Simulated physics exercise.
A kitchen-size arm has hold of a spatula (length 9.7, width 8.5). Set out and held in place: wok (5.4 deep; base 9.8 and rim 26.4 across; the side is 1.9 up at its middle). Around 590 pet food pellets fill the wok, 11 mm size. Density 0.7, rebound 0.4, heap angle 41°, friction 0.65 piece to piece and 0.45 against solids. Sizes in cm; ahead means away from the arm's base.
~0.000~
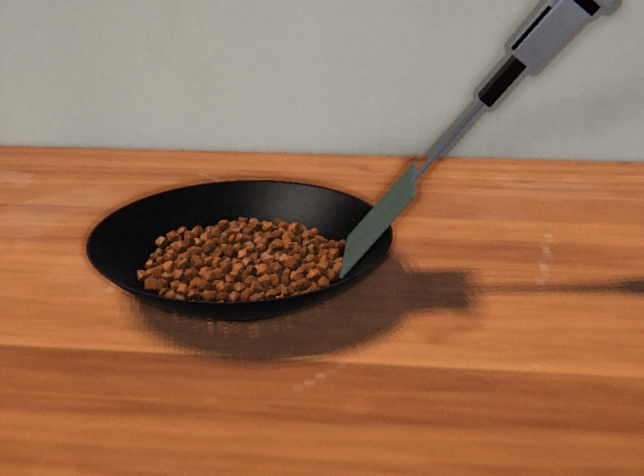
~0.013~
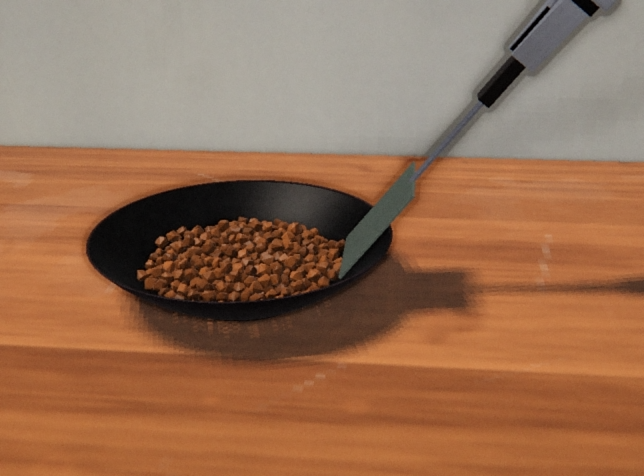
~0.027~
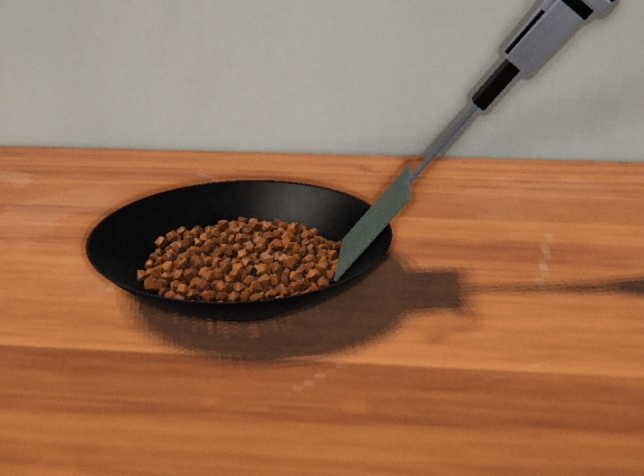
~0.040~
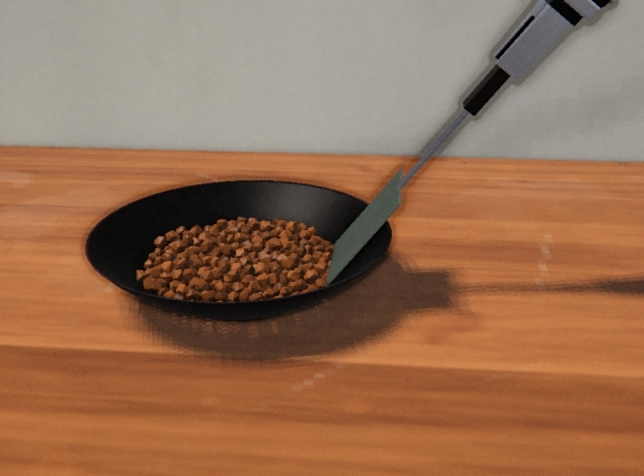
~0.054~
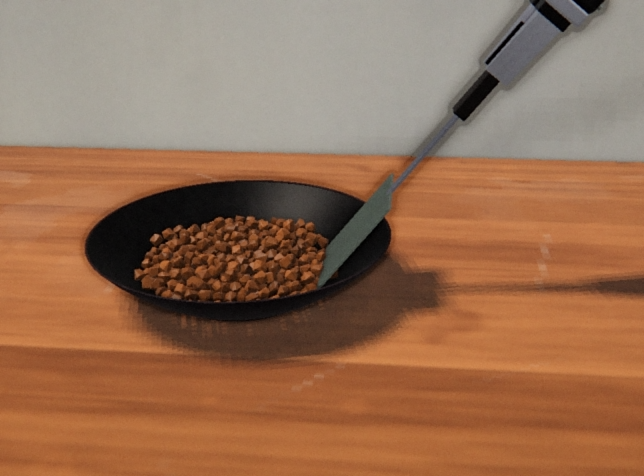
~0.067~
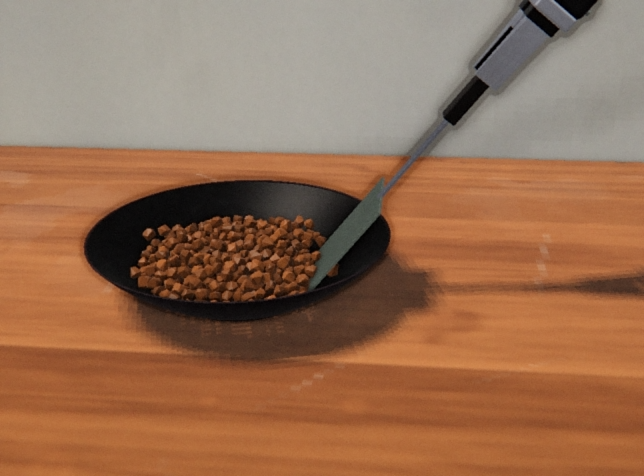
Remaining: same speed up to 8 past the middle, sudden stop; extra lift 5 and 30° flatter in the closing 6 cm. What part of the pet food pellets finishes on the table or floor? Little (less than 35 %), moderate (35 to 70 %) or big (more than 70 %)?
On the table or floor the share is little, less than 35 %.
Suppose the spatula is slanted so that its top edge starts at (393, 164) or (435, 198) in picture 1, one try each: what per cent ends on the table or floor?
About 30 and 25 per cent.
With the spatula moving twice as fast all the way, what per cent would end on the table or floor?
It would be near 45 per cent.
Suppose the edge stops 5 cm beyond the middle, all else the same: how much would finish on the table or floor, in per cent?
Then about 0 per cent.
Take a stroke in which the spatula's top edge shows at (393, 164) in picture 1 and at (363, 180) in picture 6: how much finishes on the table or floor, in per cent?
About 25 per cent.
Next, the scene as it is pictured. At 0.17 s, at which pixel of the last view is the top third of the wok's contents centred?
Around (169, 242).
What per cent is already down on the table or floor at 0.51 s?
Roughly 20 per cent.
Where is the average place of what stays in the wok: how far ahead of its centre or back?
Roughly 4.5 cm ahead.
By 0.17 s, sloping 52°, highest piece 6 above the table; 588 in the wok.
By 0.26 s, sloping 41°, highest piece 8 above the table; 568 in the wok, 20 on the blade or in flight.
By 0.51 s, sloping 22°, highest piece 8 above the table; 450 in the wok, 119 on the table or floor, 19 on the blade or in flight.
By 1.56 s, sloping 22°, highest piece 6 above the table; 446 in the wok, 142 on the table or floor.
Final count, 446 in the wok, 142 on the table or floor. That is 24 % on the table or floor.
